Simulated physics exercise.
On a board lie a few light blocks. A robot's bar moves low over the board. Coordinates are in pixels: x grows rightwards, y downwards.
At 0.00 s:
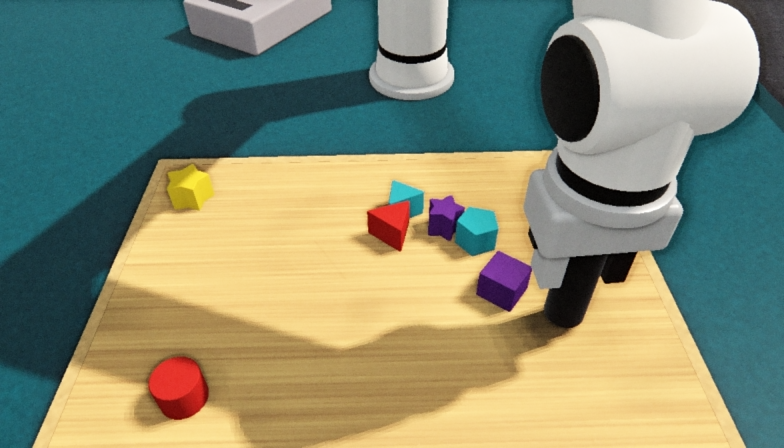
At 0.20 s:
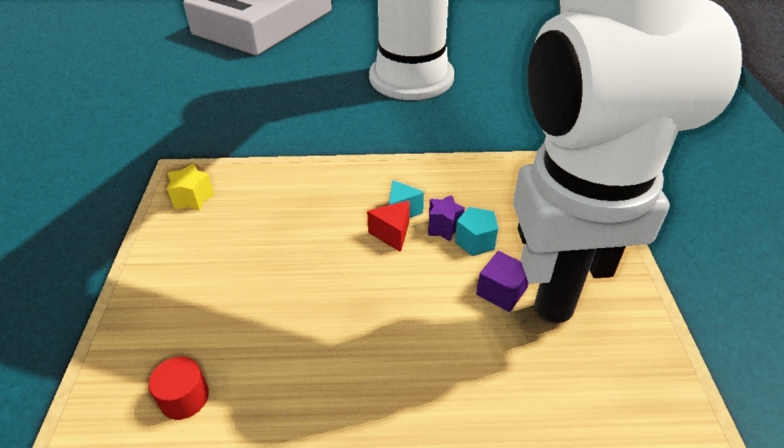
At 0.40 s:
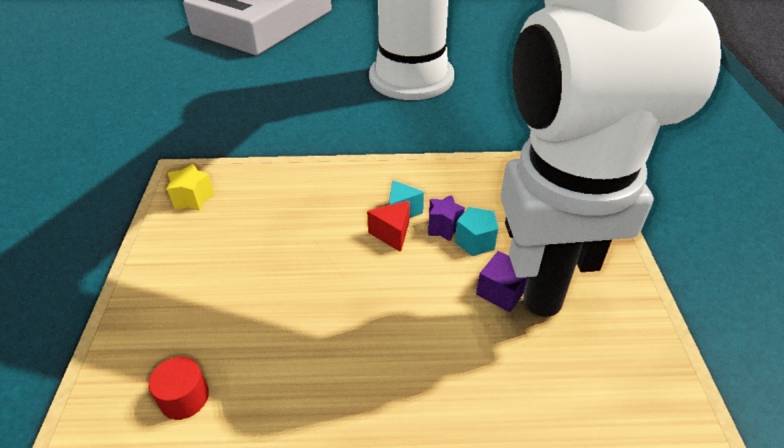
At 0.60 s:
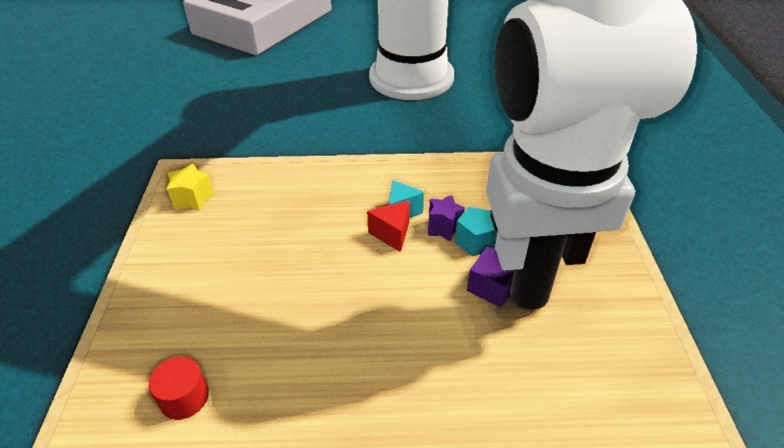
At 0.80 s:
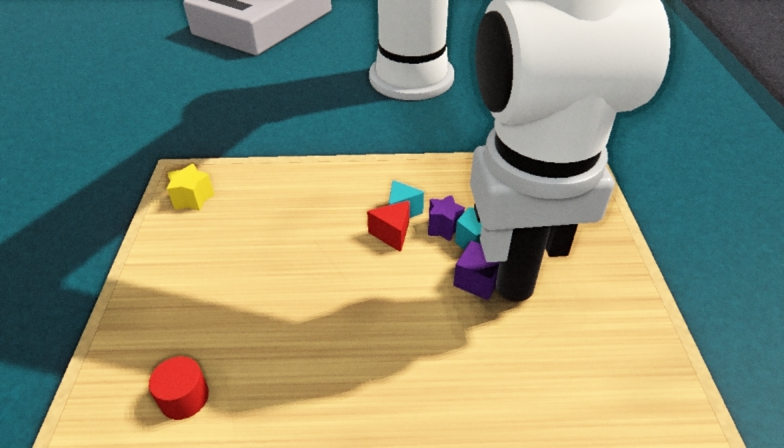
On a wooden board, a robot arm's black bar moving left and pushing a purple block left beside other coloured blocks.
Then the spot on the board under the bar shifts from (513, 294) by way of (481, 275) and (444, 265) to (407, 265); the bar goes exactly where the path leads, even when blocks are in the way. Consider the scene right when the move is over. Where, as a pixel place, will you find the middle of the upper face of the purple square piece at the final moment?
Its top face will be centred at roughly (378, 227).
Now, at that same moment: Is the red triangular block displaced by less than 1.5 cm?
Going by the path, no.
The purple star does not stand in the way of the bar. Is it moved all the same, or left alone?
If the bar follows that path, the purple star stays in its place.
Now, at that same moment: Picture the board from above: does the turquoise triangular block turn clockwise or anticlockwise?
Verdict: Clockwise.
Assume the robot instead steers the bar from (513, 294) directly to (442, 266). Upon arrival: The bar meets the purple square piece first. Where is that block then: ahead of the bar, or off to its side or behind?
Pushed along.
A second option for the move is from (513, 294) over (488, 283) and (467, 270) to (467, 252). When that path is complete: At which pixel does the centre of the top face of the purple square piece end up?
It should be at about (431, 236).
On the path given first. One third of the way, bar at (481, 267); purple square piece at (447, 243), turned 15° anticlockwise.
Two thirds of the way, bar at (445, 257); red triangular block at (387, 211); purple square piece at (411, 232).
At the end, bar at (407, 257); red triangular block at (370, 202), turned 35° clockwise; turquoise triangular block at (398, 189), turned 35° clockwise; purple star in place; turquoise pentagon in place; purple square piece at (378, 227), turned 15° clockwise.
